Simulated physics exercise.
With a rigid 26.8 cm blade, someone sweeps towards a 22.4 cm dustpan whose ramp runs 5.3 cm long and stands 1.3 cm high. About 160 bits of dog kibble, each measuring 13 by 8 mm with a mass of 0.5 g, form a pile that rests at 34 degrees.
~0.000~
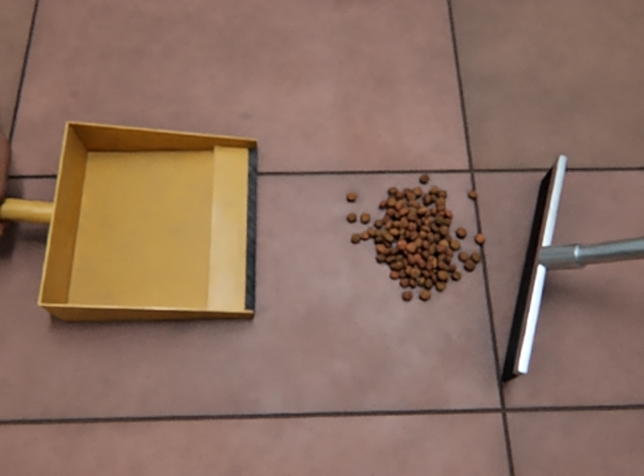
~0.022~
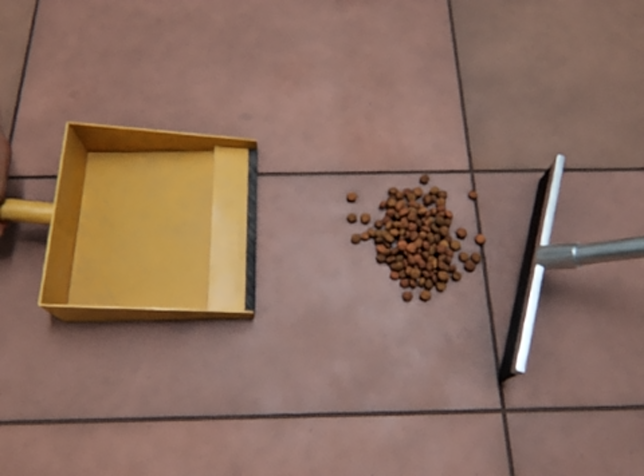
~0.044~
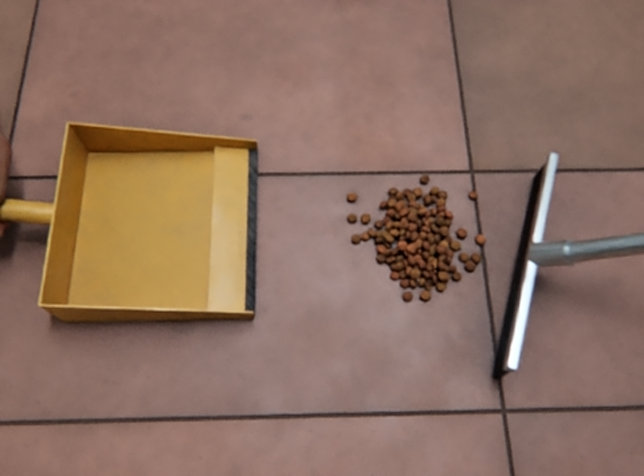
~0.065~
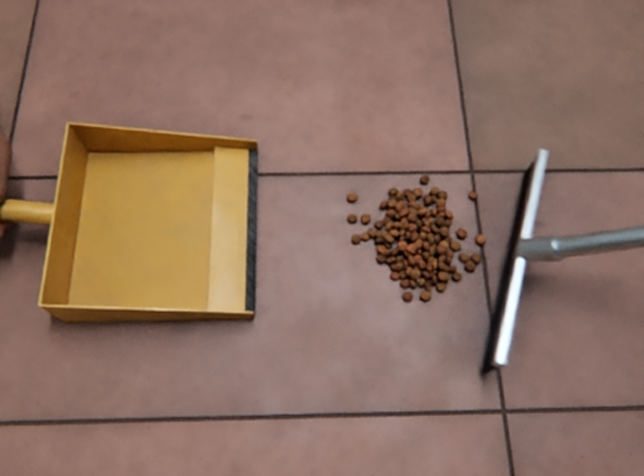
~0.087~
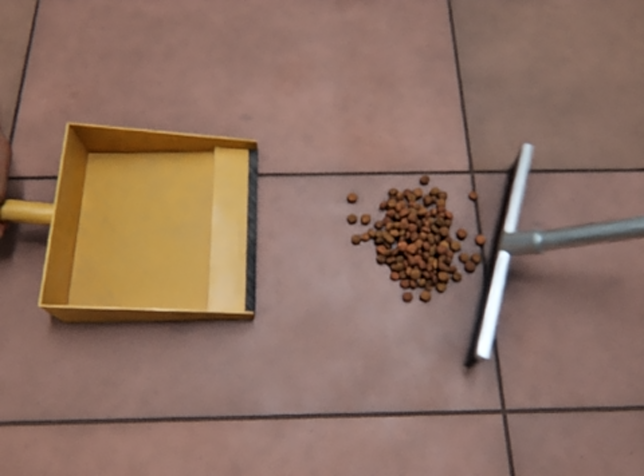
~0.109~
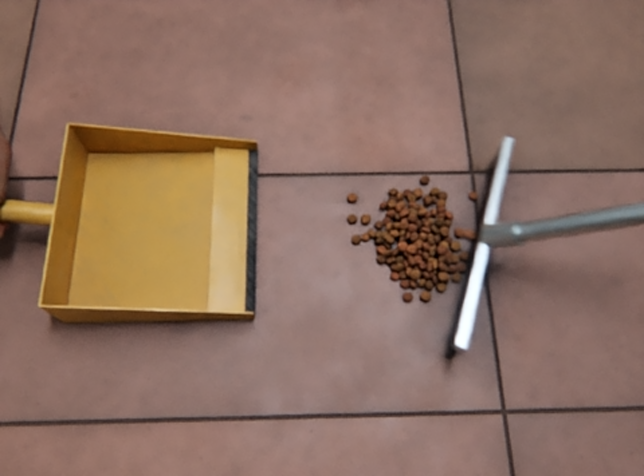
A yellow dustpan lies on the left of a reddish-brown tiled floor with dark grout lines, seen from above by a still camera. A loose pile of small brown kibble sits right of centre, and a straight silvery blade on a grey handle stands at the right. The blade slides left, slowly then faster, tilting slightly, and reaches the pile's right edge, nudging a few pieces.
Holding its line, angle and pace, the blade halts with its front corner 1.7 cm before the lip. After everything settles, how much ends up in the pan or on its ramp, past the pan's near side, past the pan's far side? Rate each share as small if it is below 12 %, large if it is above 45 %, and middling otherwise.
In the pan or on its ramp: Middling, past the pan's near side: Small, past the pan's far side: Middling.
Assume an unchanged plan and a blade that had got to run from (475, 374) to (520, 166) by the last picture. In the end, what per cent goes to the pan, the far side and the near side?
Pan 10; far 5; near 0.
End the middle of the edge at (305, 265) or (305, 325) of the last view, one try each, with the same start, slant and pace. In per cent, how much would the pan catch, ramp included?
Close to 30 and 20 in a hundred, in that order.
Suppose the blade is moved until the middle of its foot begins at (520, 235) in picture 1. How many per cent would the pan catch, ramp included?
40 per cent, roughly.
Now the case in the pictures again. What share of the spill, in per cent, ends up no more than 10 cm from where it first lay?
I'd say about 0 per cent.
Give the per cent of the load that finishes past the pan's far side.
Something like 25 percent.
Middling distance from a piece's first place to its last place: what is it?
It comes to some 22 cm.
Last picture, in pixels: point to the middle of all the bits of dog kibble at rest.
Estimated resting centre: Around (254, 179).
After 0.22 s, middle of the blade 15 cm from the lip; 0 % over the lip, far side 0 %, near side 0 %.
Then, at 0.29 s, middle of the blade 8 cm from the lip; 0 % over the lip, far side 10 %, near side 0 %.
Then, at 0.51 s, middle of the blade 6 cm from the lip; 35 % over the lip, far side 25 %, near side 0 %.
At rest (1.2 s), pan 35 %, near side 0 %, far side 25 %, in front of the lip or behind the blade 40 %.
